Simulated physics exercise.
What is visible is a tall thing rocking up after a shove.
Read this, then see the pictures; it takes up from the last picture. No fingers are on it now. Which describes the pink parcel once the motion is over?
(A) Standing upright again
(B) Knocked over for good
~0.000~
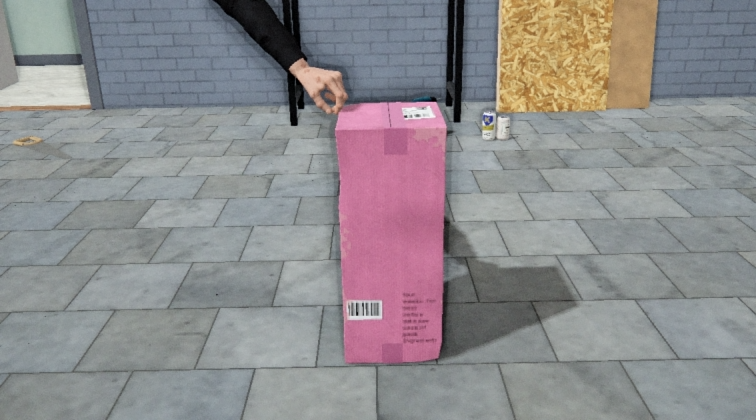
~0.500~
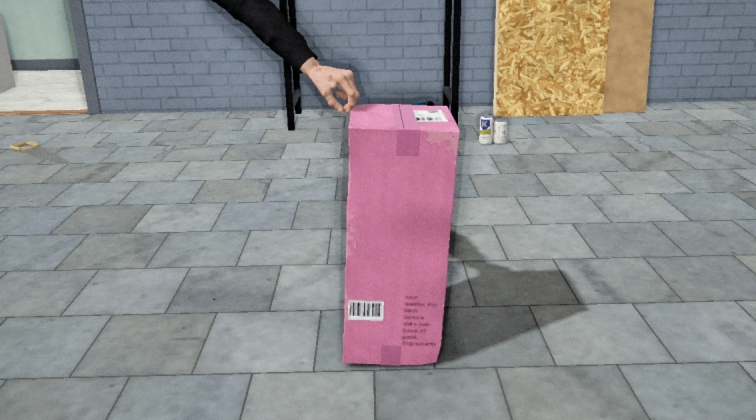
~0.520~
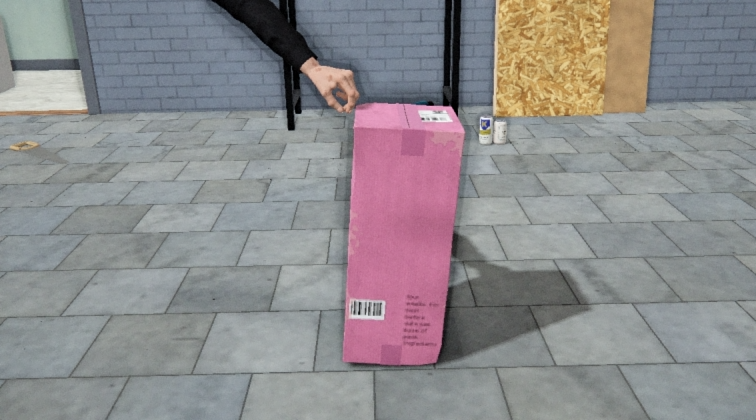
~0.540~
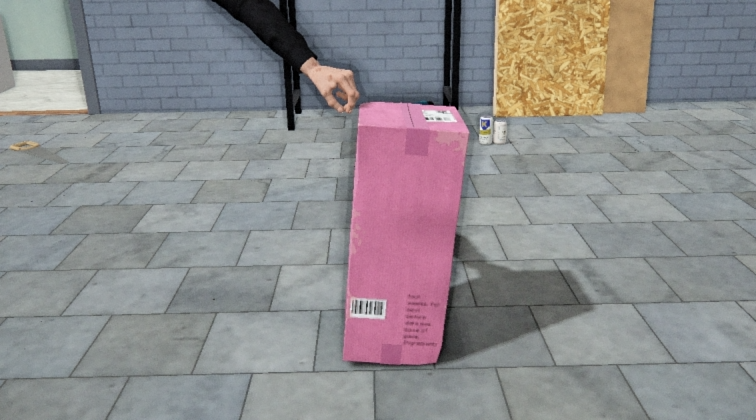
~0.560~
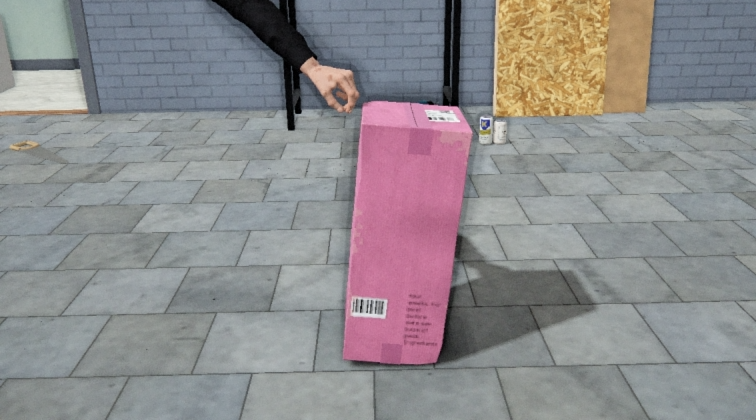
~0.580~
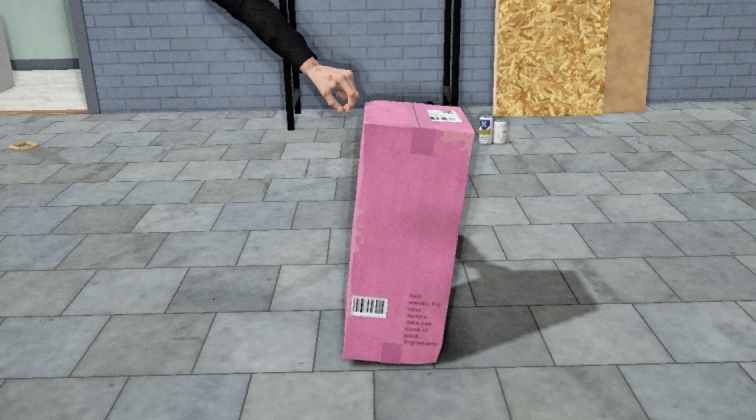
Option A: Standing upright again.
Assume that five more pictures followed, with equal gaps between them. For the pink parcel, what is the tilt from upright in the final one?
Roughly 6° from upright.
By 0.80 s, pink parcel 2° off upright near (392, 235).
By 1.04 s, pink parcel 2° off upright near (383, 236).
By 1.26 s, pink parcel upright near (388, 237).
When it is over (1.9 s), the pink parcel rocks back upright, near (388, 237).
